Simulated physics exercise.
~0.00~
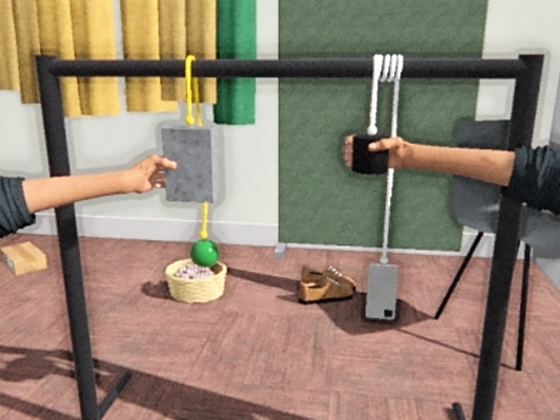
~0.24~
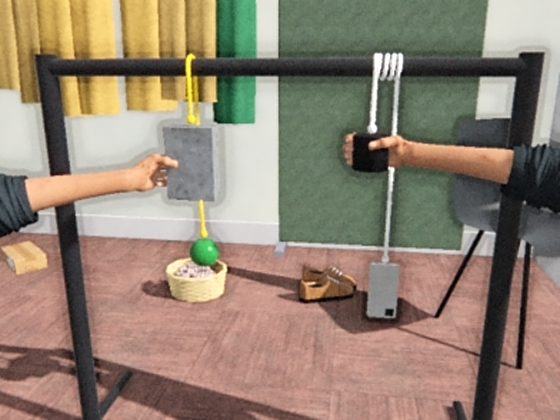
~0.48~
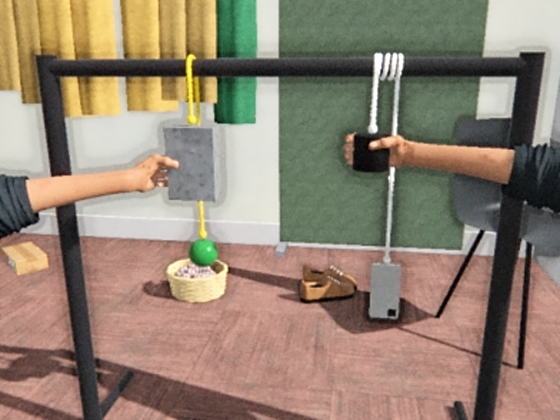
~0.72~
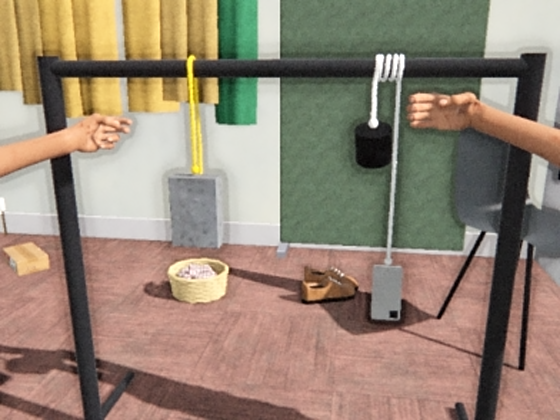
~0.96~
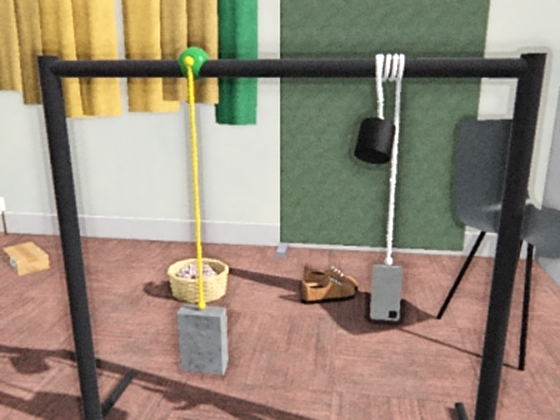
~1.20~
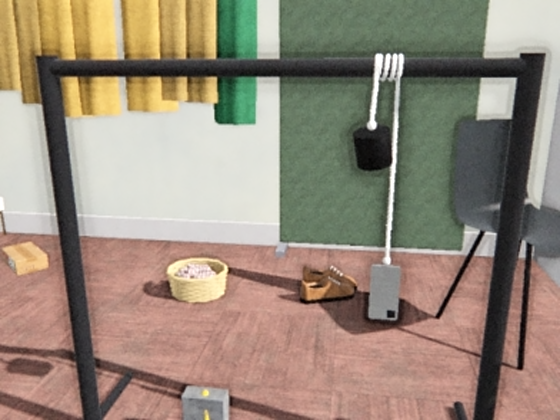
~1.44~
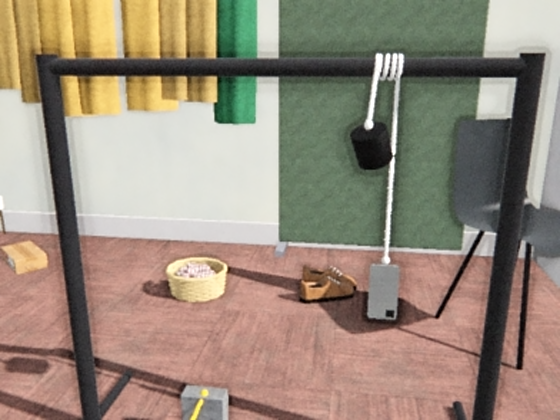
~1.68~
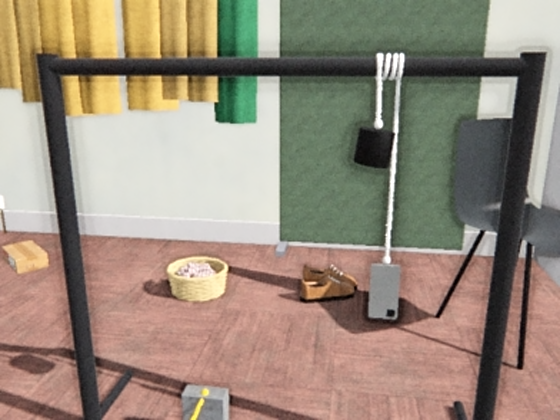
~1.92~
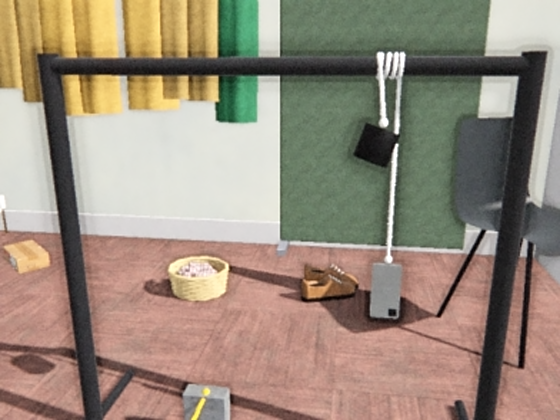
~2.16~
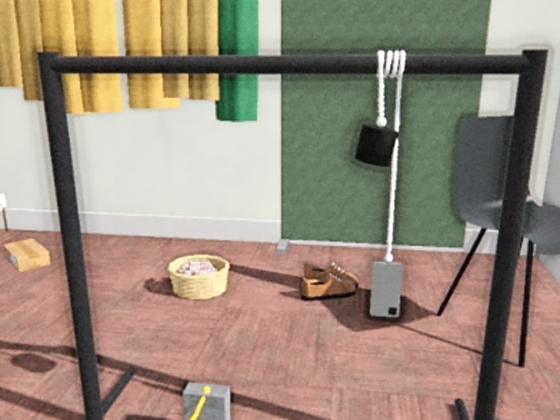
Under a black bar, hands let go, and the grey block drops while the black cylinder hangs.
